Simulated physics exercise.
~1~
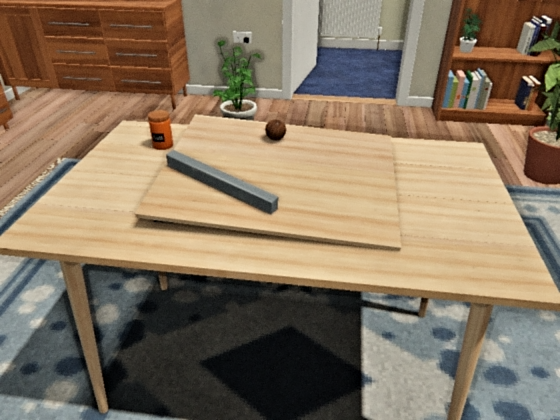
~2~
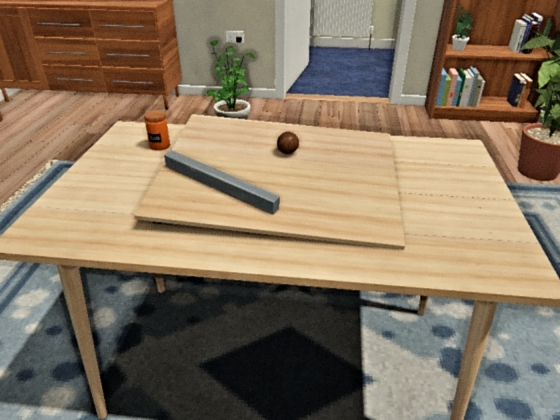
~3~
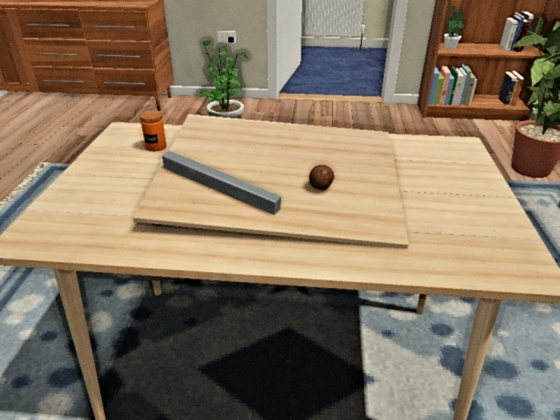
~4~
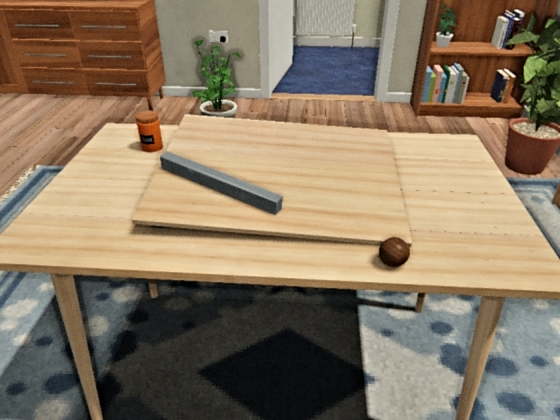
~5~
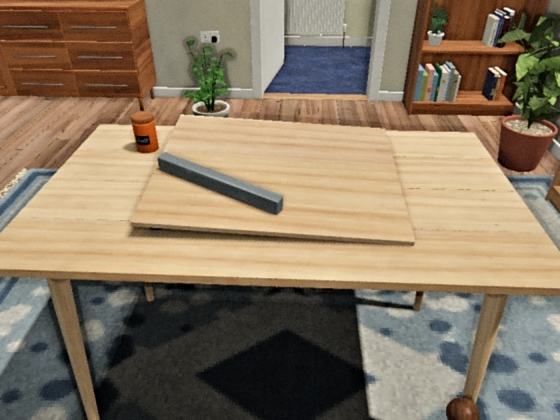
The footage shows a round brown object rolling down a tilted wooden board on a table, passing to the right of a fixed grey bar. It leaves over the near edge and drops off the table towards the floor, while the orange jar stays put.
